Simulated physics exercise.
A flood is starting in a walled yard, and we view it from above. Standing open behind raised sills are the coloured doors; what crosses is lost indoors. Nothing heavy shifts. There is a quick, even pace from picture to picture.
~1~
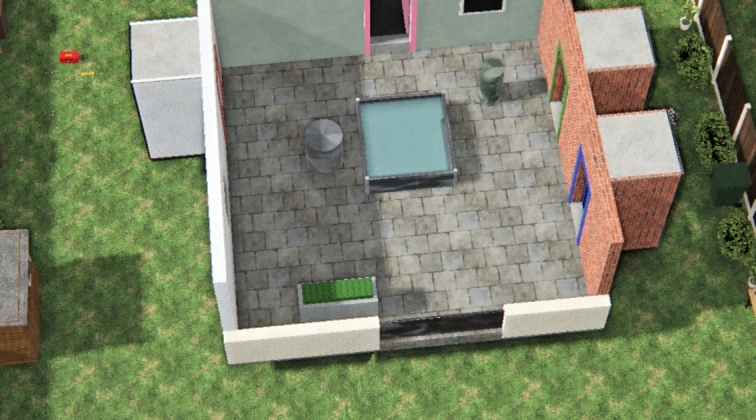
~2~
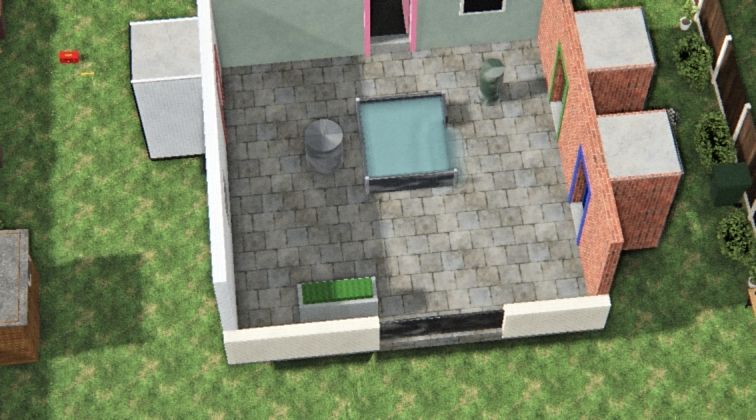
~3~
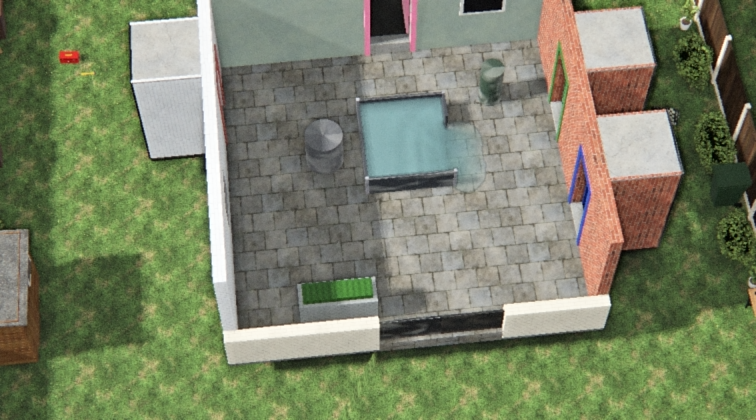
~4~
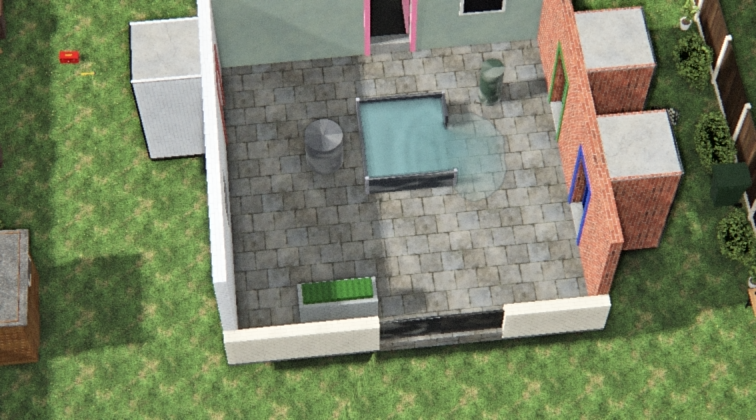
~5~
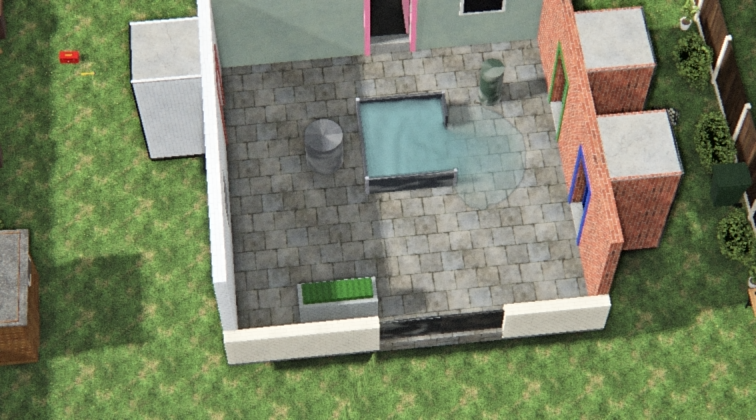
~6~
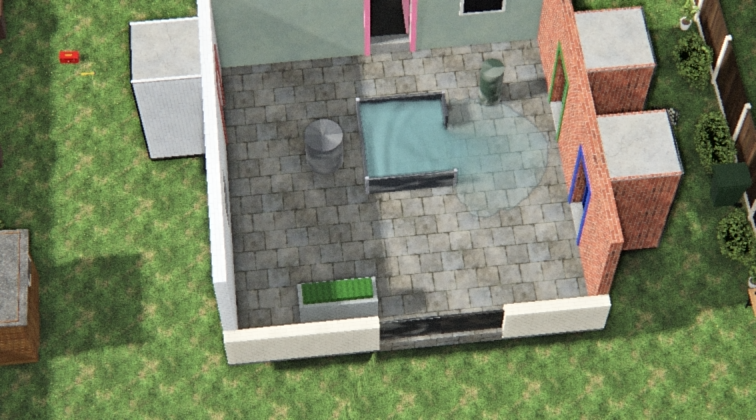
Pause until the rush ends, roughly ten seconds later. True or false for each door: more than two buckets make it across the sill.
Green door: True; red door: False; blue door: True; pink door: False.
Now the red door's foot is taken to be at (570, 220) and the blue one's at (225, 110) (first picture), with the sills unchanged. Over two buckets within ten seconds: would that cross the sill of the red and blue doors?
Note - red ends up above it; blue ends up short of it.
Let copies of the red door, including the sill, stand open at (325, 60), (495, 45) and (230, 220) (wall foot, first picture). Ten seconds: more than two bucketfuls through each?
Taking them as listed, the first undershoots, the second overshoots and the third undershoots.
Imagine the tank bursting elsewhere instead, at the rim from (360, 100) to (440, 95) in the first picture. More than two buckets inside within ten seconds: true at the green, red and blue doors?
I'd say the green one stays shy of the line, the red one crosses the line and the blue one stays shy of the line.
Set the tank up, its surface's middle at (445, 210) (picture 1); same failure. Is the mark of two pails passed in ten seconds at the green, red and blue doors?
Well, the green door remains below, the red door remains below, and the blue door tops the threshold.
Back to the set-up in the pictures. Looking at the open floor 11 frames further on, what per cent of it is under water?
Share estimate: About 20 per cent.
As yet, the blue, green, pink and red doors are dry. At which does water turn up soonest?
Looks like the green one.
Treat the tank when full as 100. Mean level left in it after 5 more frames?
That comes to some 66 per cent.
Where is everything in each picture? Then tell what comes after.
Still water in the tank at (406, 137), in the first picture.
The front is at (461, 183), out from the gap at (449, 153), in the second picture.
Water pours out at (449, 154) and has run to (473, 187), in the third picture.
The front is at (498, 182), out from the gap at (449, 154), in the fourth picture.
Water pours out at (449, 154) and has run to (518, 135), in the fifth picture.
Water pours out at (449, 154) and has run to (541, 140), in the sixth picture.
A moment on, water covers 15 % of the floor; the green door under two buckets in, the red door not reached, the blue door not reached, the pink door not reached.
Next, water covers 20 % of the floor; the green door over two buckets in, the red door not reached, the blue door under two buckets in, the pink door not reached.
Then, water covers 30 % of the floor; the green door far over two buckets in, the red door not reached, the blue door over two buckets in, the pink door not reached.
Later, water covers 55 % of the floor; the green door far over two buckets in, the red door not reached, the blue door over two buckets in, the pink door wet at the sill, nothing in.
In the end, water covers 85 % of the floor; the green door far over two buckets in, the red door wet at the sill, nothing in, the blue door over two buckets in, the pink door wet at the sill, nothing in.
